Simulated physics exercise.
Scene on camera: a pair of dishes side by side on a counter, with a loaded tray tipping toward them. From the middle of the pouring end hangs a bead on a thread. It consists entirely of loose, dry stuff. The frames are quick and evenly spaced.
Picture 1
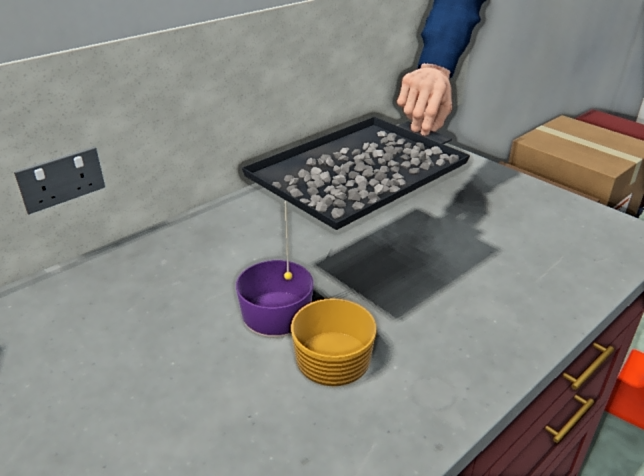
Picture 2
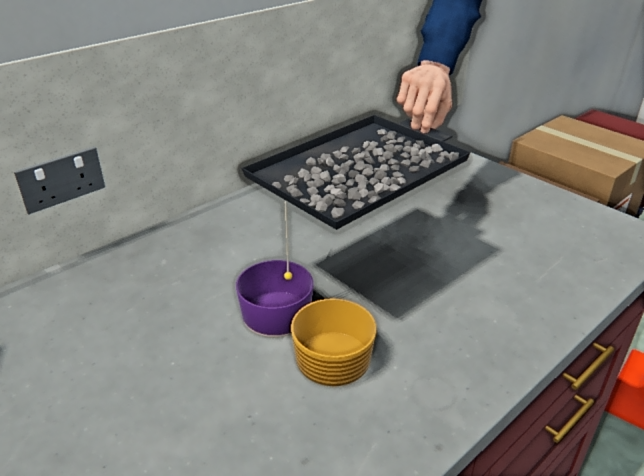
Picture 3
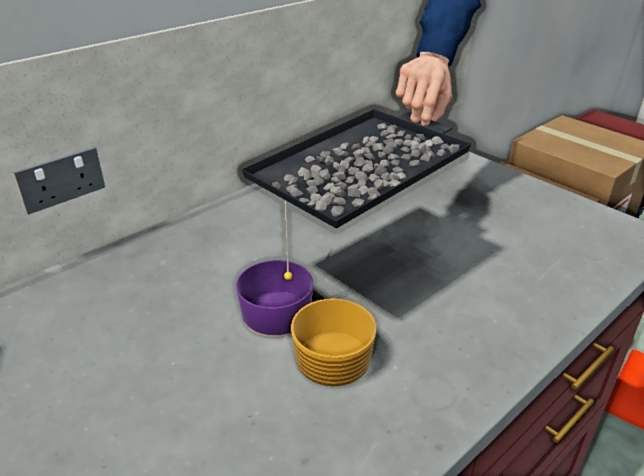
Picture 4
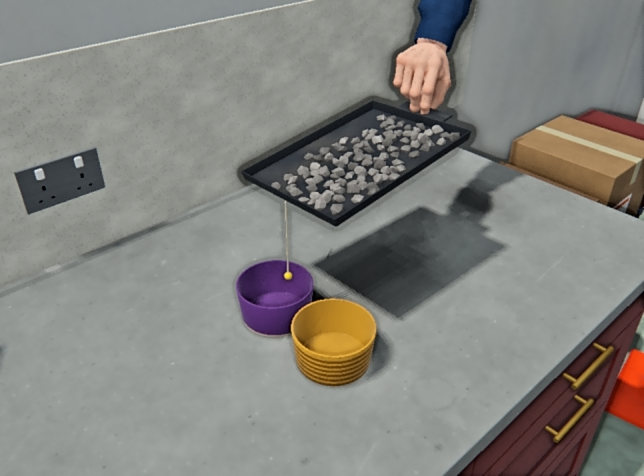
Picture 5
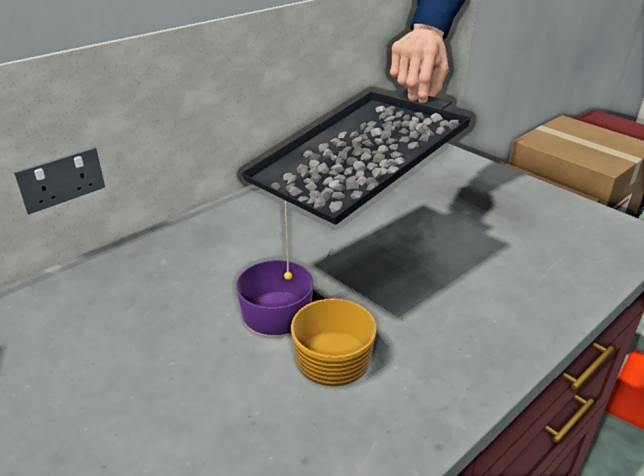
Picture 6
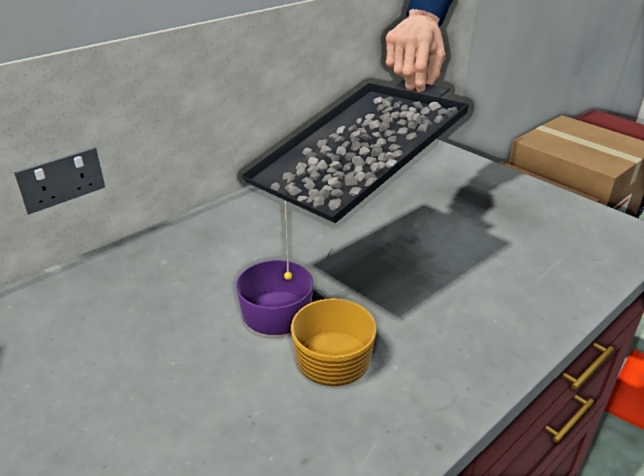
The clip opens on a dark tray of grey gravel held level by a hand above a grey counter, where a purple dish and an orange dish sit side by side below a hanging yellow bead. The hand then gradually raises the tray's far end, slanting it more clearly while a few bits shift.
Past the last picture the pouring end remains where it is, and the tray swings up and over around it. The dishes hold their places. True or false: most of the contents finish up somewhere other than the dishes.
True.
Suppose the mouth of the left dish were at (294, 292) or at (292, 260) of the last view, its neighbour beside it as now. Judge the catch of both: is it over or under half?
Taking the tries in order: A minor share, followed by a minor share.
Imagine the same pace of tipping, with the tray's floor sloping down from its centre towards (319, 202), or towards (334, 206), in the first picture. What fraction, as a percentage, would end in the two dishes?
About 70 and 90 per cent.
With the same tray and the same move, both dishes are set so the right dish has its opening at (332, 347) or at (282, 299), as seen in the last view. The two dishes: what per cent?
You'd get 20 in a hundred the first time and 80 in a hundred the second.
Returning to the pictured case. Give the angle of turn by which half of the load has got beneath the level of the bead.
Around 85 degrees of turn.
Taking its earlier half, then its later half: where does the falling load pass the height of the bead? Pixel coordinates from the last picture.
Around (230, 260) at first; around (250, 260) after that.
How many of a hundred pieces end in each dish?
Count per hundred - left dish ~ 30, right dish ~ 0.
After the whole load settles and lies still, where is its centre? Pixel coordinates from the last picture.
Somewhere around (235, 300) in the final view.
Soon, tray tipped steeply; most on the tray; a small part in the air.
A while on, tray tipped past a quarter turn; a small part on the tray; about a quarter in the left dish; about half outside both; a small part in the air.
Towards the end, tray tipped past a quarter turn; about a third in the left dish; about two thirds outside both.
Finally, tray tipped past a quarter turn; none in the right dish; about a third in the left dish; about two thirds outside both.
